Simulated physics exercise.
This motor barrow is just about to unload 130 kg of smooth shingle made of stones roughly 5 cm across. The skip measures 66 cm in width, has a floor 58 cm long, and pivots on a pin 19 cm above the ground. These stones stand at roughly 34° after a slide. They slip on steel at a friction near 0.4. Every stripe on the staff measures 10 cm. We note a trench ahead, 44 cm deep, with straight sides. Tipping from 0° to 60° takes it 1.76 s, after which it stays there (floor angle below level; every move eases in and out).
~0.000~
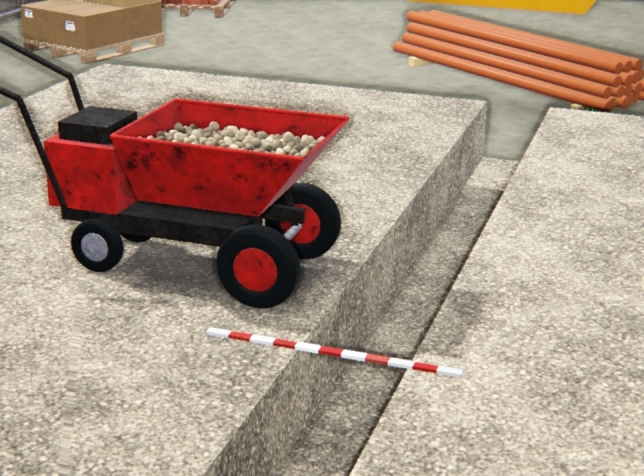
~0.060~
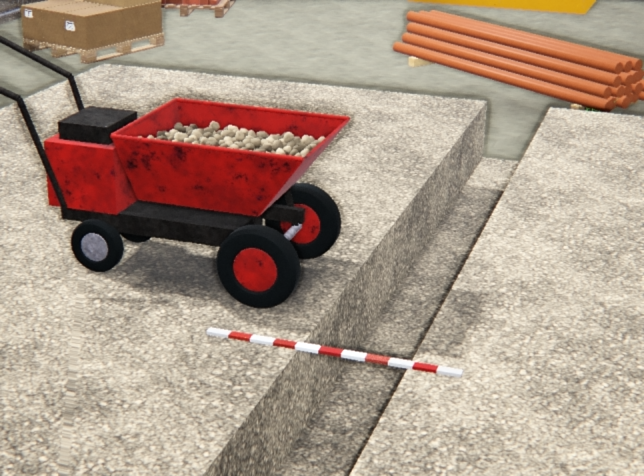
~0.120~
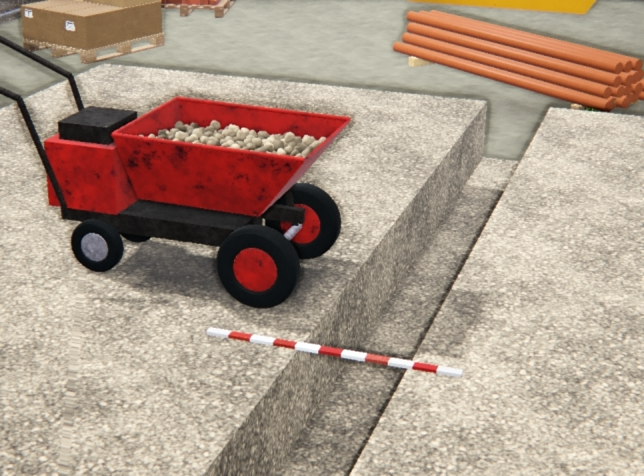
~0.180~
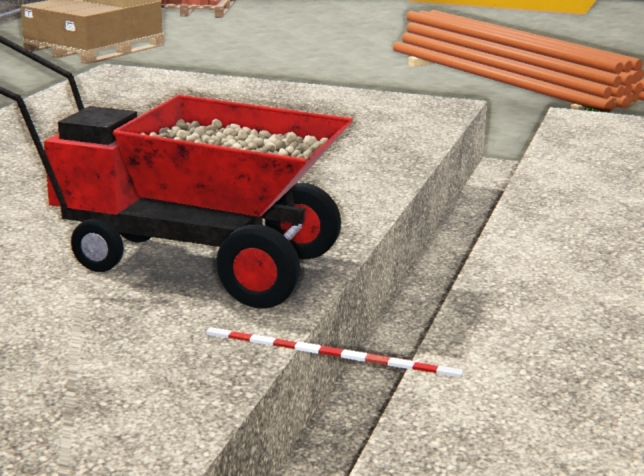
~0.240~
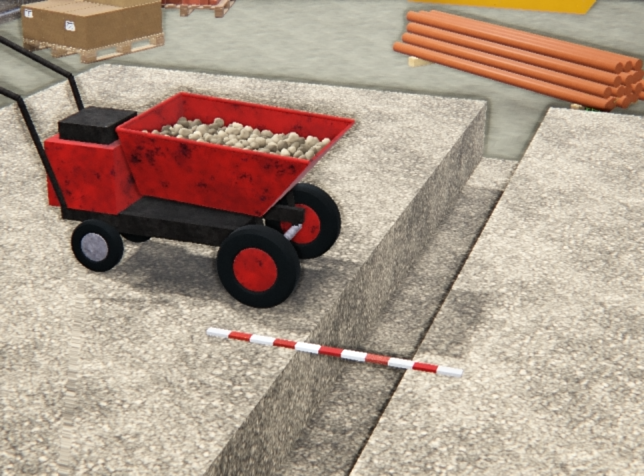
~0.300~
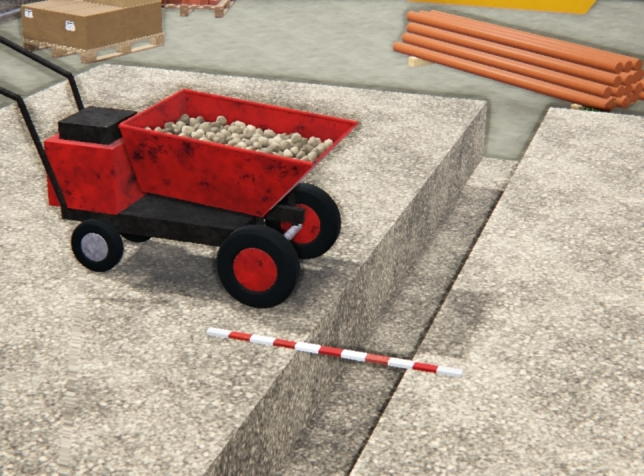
Beside a straight-sided trench, a red motor barrow's skip of stones tilts forward slightly.
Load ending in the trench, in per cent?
58 per cent.
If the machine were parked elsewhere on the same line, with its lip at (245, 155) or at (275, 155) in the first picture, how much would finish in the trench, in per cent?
Result: Close to 85 then close to 85 per cent.
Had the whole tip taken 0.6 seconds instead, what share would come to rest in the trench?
Estimate: About 40 %.
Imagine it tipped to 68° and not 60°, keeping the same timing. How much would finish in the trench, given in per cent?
About 65%.
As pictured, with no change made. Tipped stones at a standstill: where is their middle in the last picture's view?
Resting centre: About (421, 368).
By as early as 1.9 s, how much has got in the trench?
I'd say near 15 per cent at that time.
After 1.3 s the floor is at 51°; 100 % in the skip; the foremost stones are at (379, 217).
After 1.9 s the floor is at 60°; 74 % in the skip, 17 % in the trench, 9 % past the trench; the foremost stones are at (485, 310).
After 2.2 s the floor is at 60°; 49 % in the skip, 26 % in the trench, 25 % past the trench; the foremost stones are at (564, 318).
After 4.2 s the floor is at 60°; 16 % in the skip, 58 % in the trench, 26 % past the trench; the foremost stones are at (623, 333).
